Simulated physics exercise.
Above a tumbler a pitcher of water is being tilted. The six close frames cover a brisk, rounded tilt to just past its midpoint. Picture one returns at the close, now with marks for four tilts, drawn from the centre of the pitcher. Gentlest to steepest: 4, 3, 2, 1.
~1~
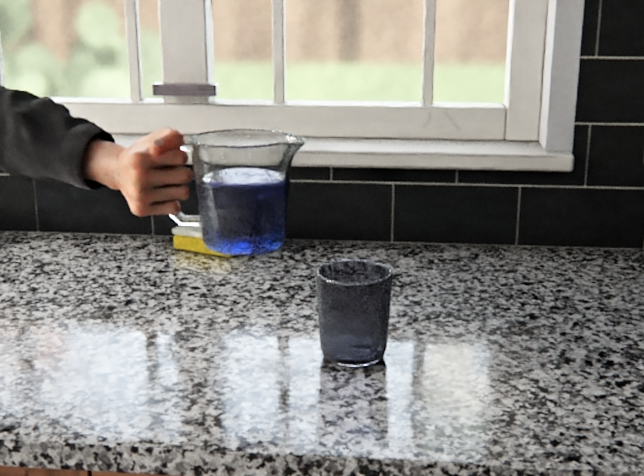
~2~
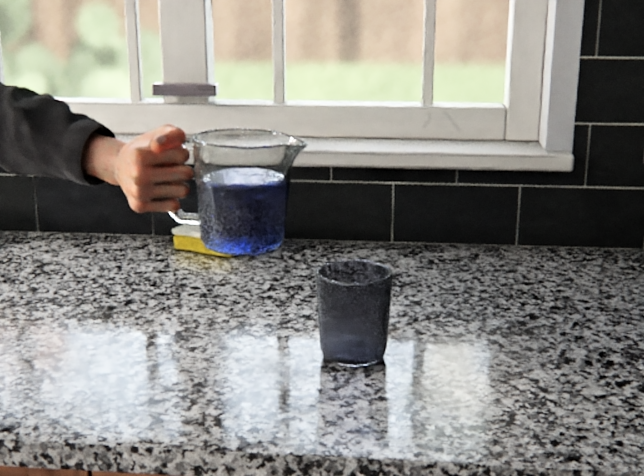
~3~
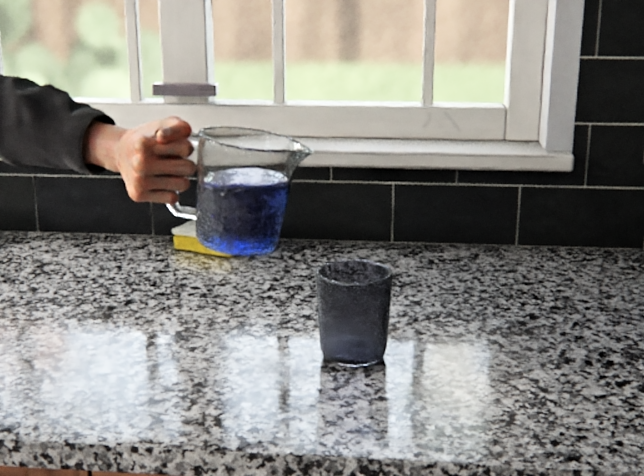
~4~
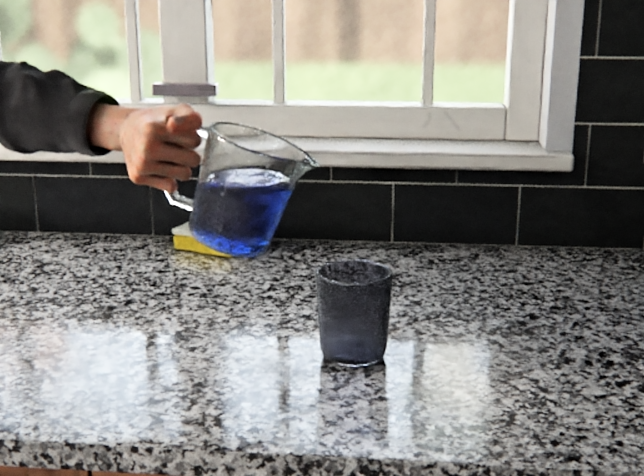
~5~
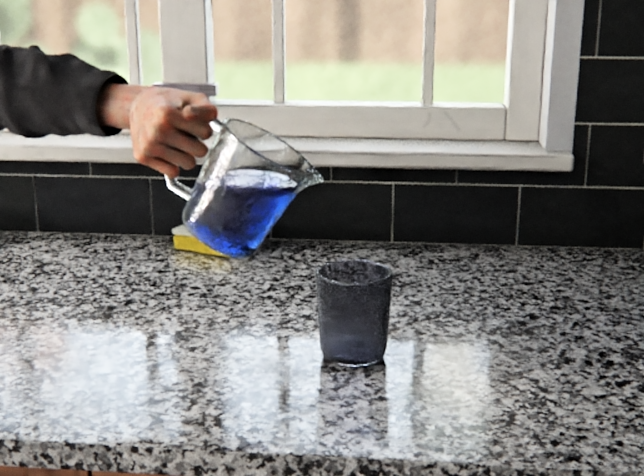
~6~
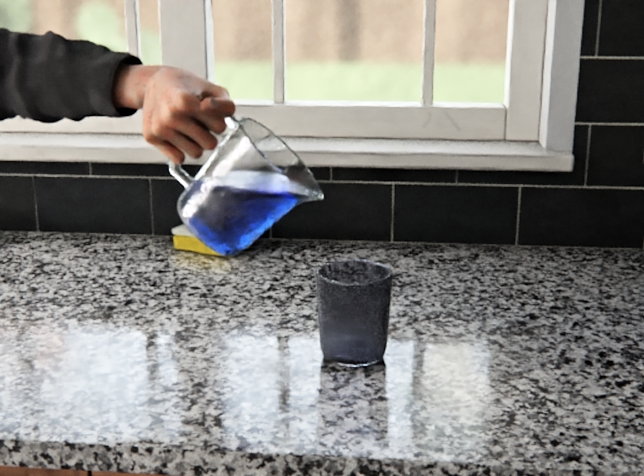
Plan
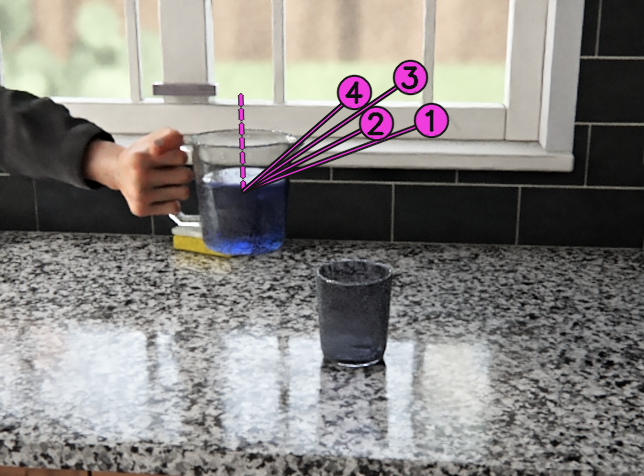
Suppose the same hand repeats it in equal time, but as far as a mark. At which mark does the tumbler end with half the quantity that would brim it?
Go for 1.
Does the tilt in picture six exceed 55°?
No.
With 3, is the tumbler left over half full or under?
Under.
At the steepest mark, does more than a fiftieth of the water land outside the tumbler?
No, it does not.
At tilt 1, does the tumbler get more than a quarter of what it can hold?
Yes, clearly.
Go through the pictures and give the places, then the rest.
The first frame shows upright, lip at (304, 142); rim of the tumbler round (354, 271); nothing has left yet.
The second frame shows tipped about 2°, lip at (306, 144); nothing has left yet.
The third frame shows tipped about 9°, lip at (311, 152); nothing has left yet.
The fourth frame shows tipped about 19°, lip at (317, 164); nothing has left yet.
The fifth frame shows tipped about 31°, lip at (322, 181); nothing has left yet.
The sixth frame shows tipped about 43°, lip at (322, 198); nothing has left yet.
On the marked copy, 1 at (416, 126); 2 at (360, 130); 3 at (396, 87); 4 at (342, 104).
With 1, the tumbler ends with about 51 % of what it can hold.
With 2, the tumbler ends with about 35 % of what it can hold.
With 3, the tumbler ends with about 22 % of what it can hold.
With 4, the tumbler ends with about 11 % of what it can hold.
